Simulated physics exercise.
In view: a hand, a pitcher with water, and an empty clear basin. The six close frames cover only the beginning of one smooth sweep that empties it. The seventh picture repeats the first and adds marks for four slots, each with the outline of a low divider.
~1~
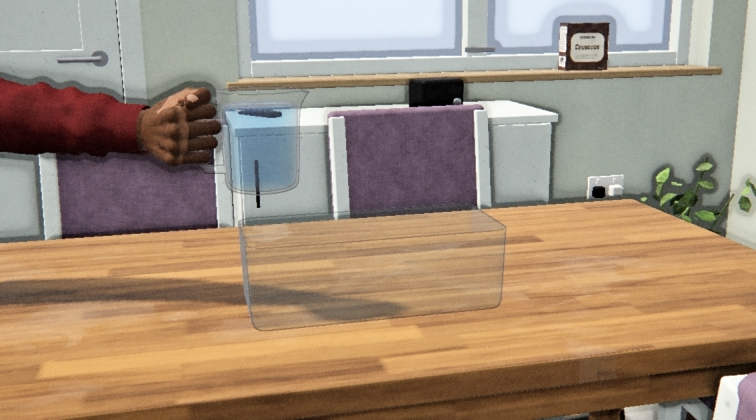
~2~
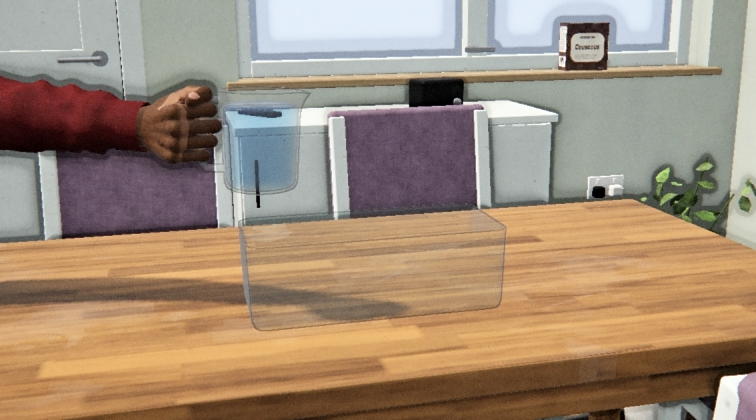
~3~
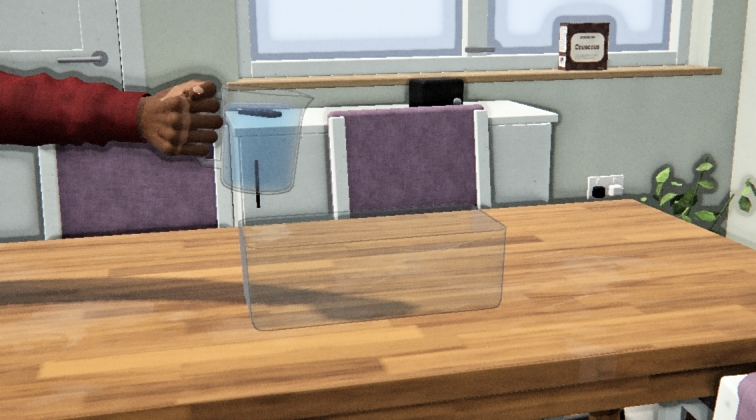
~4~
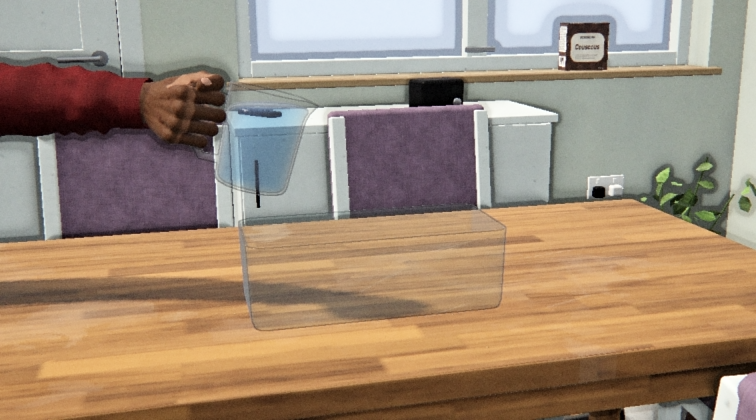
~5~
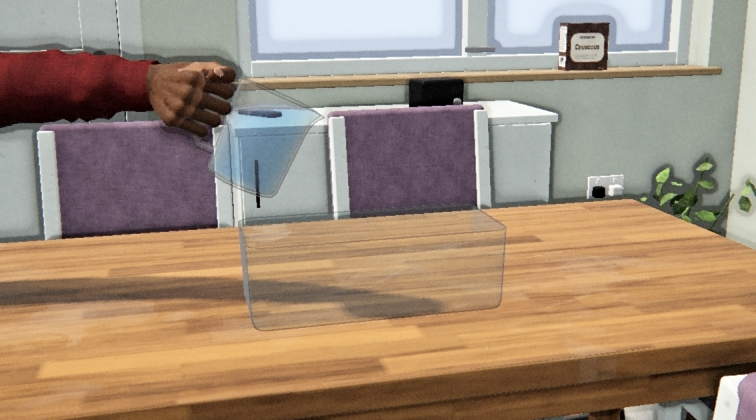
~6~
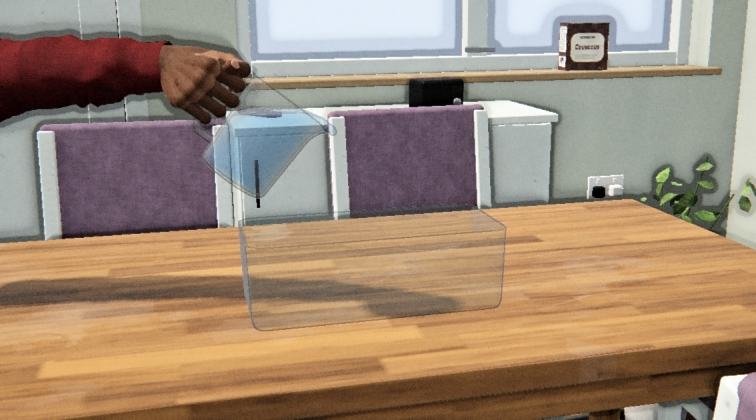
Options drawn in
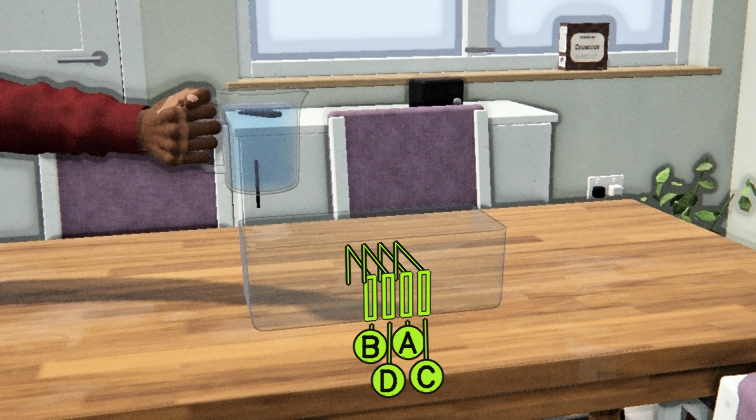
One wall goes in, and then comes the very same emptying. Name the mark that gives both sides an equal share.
I would pick place B.
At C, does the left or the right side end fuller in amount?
The left one.
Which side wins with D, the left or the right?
The left one.
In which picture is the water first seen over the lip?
In picture 6.
On the marked copy, A at (407, 321); B at (371, 325); C at (425, 319); D at (389, 323).
Choosing A, about 91 % ends left of the wall and 4 % right of it; 5 % is lost outside.
Choosing B, about 52 % ends left of the wall and 47 % right of it.
Choosing C, about 94 % ends left of the wall and 4 % right of it.
Choosing D, about 80 % ends left of the wall and 16 % right of it; 4 % is lost outside.
